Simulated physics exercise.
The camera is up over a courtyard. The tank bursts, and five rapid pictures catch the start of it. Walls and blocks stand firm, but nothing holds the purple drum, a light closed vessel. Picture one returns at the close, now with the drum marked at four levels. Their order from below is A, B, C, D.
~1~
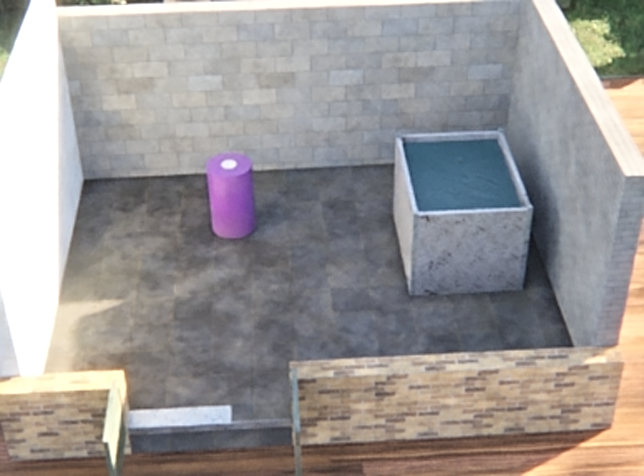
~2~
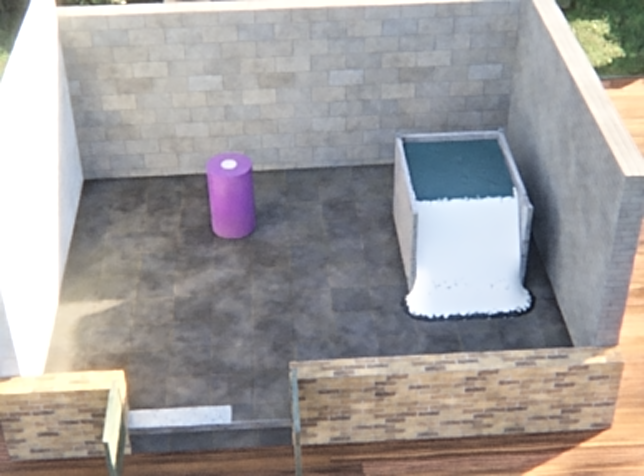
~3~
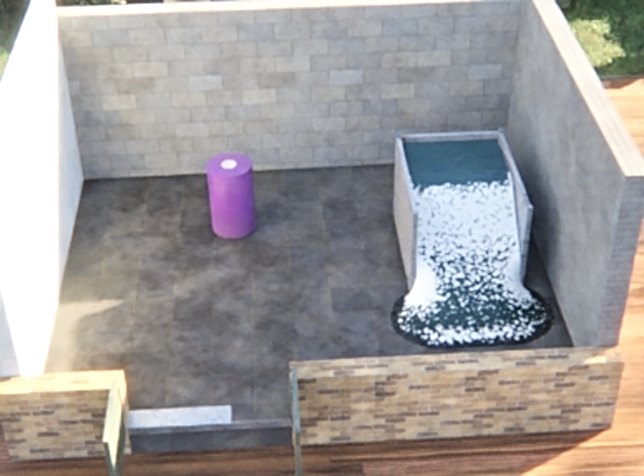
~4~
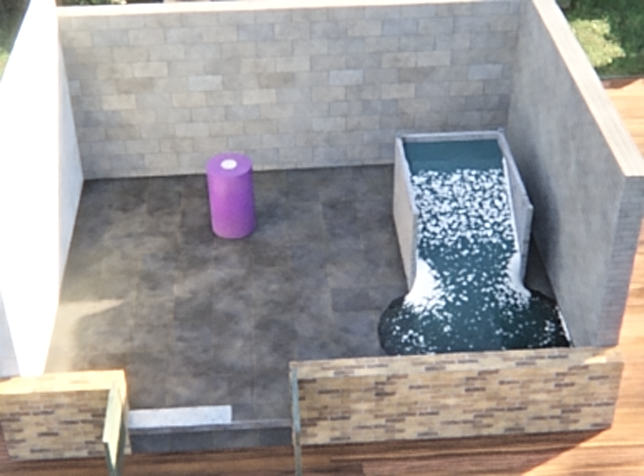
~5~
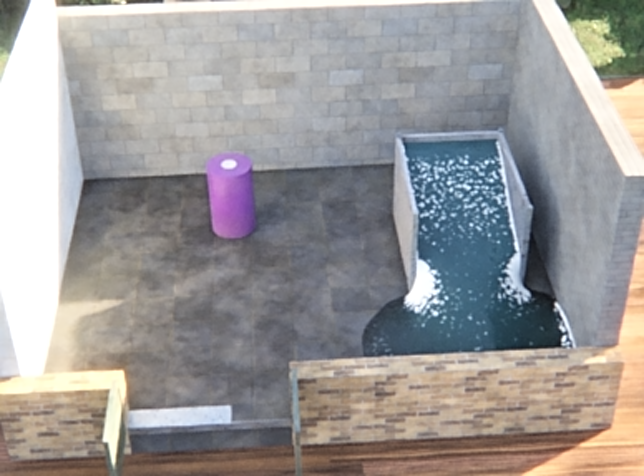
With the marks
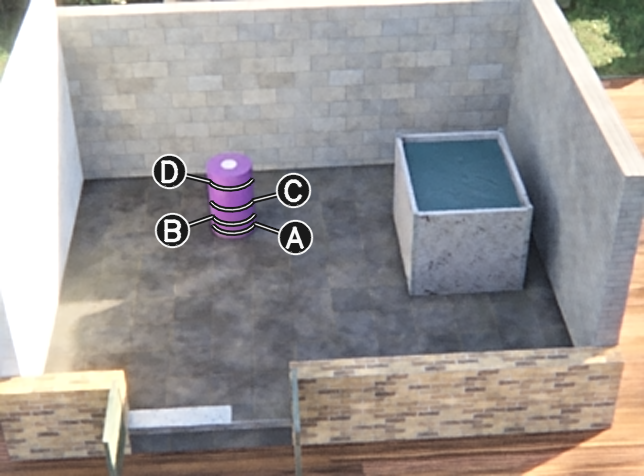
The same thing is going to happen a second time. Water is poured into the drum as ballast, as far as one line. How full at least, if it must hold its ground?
A is the one.
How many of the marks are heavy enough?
All of them.
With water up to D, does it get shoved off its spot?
No.
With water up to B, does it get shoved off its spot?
No, that is safe.
On the marked copy, A at (234, 233); B at (233, 224); C at (232, 209); D at (230, 188); from the bottom up A, B, C, D.
With A, it shifts by a finger or two and stays.
With B, it does not move.
With C, it does not move.
With D, it does not move.
